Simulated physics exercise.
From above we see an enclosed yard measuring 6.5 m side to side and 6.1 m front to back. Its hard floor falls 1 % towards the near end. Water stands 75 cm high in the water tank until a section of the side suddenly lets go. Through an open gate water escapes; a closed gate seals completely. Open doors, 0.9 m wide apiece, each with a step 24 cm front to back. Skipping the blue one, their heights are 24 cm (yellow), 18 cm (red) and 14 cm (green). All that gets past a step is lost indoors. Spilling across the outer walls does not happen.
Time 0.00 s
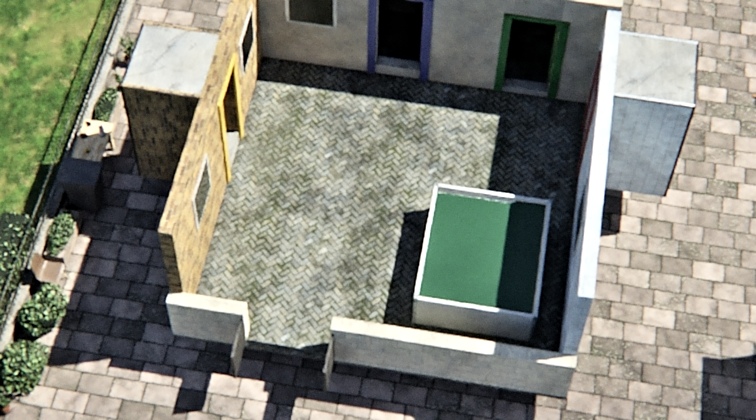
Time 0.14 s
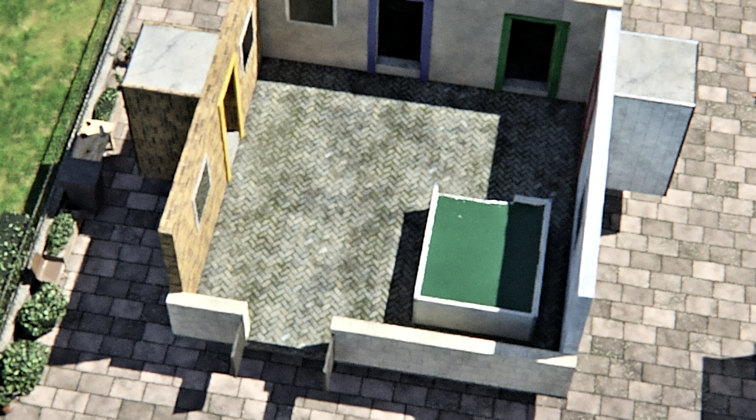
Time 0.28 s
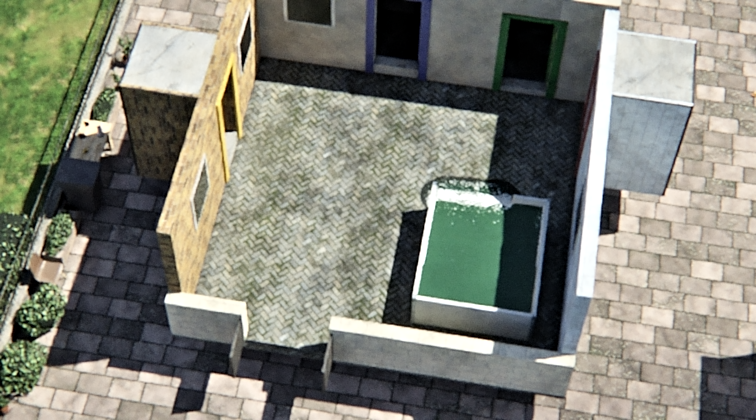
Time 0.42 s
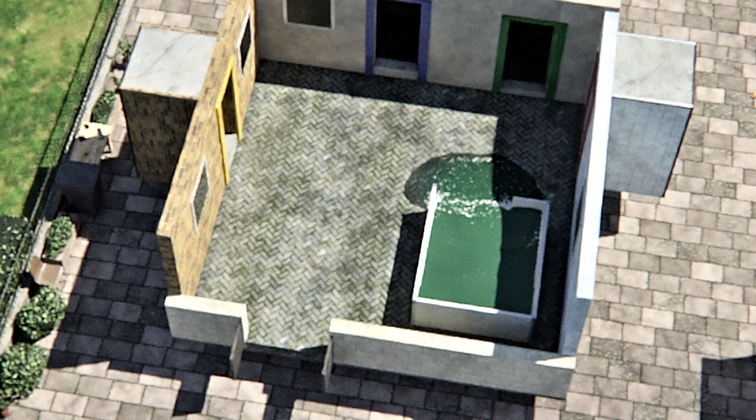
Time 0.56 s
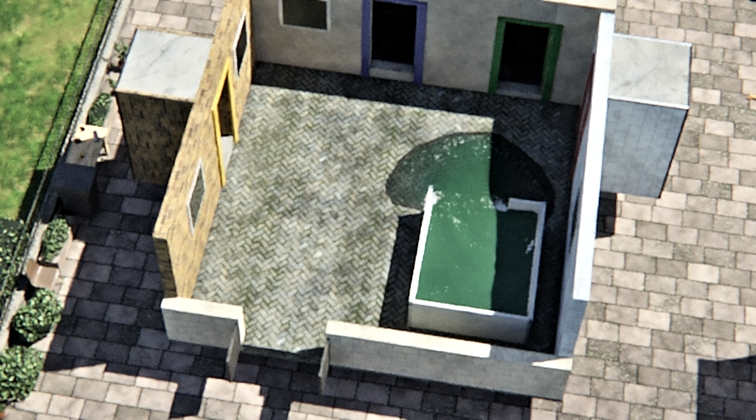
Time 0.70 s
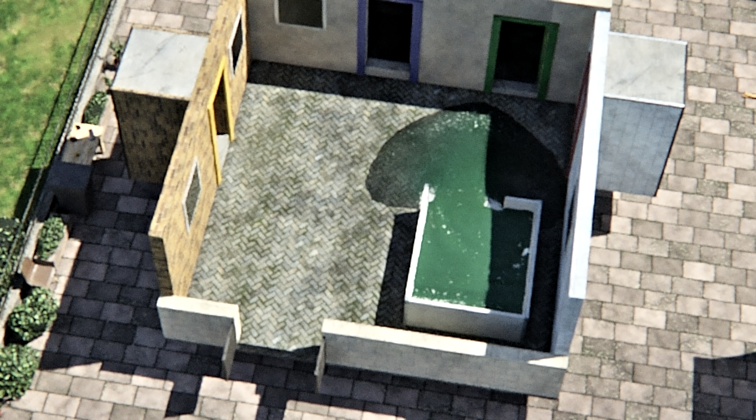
In a walled yard, green water pours from a tank's far side and spreads across the paving.
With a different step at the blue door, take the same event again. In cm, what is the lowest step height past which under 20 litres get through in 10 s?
Close to 19 cm is just enough.
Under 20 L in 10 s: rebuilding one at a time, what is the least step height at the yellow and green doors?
You'd want some 8.5 cm at yellow and some 28 cm at green.
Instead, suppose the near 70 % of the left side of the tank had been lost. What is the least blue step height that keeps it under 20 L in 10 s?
Required height: Approx. 7.5 cm.
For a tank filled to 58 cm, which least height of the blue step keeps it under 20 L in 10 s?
Roughly 13.5 centimetres would do it.
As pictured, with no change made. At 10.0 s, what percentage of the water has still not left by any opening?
About 84 %.
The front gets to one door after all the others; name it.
The answer is the yellow door.
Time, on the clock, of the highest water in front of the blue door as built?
Near 2.0 seconds.
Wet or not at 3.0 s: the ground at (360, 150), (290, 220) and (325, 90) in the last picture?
In order: Soaked, untouched, soaked.
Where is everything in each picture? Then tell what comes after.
In the first frame, still water, 75 cm deep, in the water tank at (484, 251); the blue door at (399, 42) is dry.
In the second frame, the gap is on the far side, the front 0.4 m out at a hidden place; the back of the water tank holds 75 cm.
In the third frame, the front is at (492, 183), 0.8 m from the gap on the far side; 1.2 m2 of floor is wet, 75 cm left at the back.
In the fourth frame, water pours out on the far side and has run 1.4 m, to (483, 157); about 9 cm deep outside, 75 cm at the back.
In the fifth frame, water pours out on the far side and has run 2.0 m, to (474, 136); about 7 cm deep outside, 75 cm at the back.
In the sixth frame, water pours out on the far side and has run 2.7 m, to (477, 105); about 5 cm deep outside, 70 cm at the back; the blue door at (389, 44), 3.6 m from the gap, is still 1.3 m from the nearest water.
After 1.4 s water covers 30 % of the floor, deepest (38 cm) near (448, 206); 14 cm at the blue door, 0 litres in over its 25 cm step.
After 3.0 s water covers 40 % of the floor, deepest (36 cm) near (252, 64); 21 cm at the blue door, 1 litre in over its 25 cm step.
After 10.0 s water covers 95 % of the floor, deepest (16 cm) near (181, 321); 6 cm at the blue door, 2 litres in over its 25 cm step.
At the blue door as built, the water arrived by 1.3 s and peaked near 26 cm at 2.0 s.
With a step of 16 cm, 38 litres would have come in within the 10 s; with 22 cm, 8 litres. So under 20 litres takes about 19 cm.
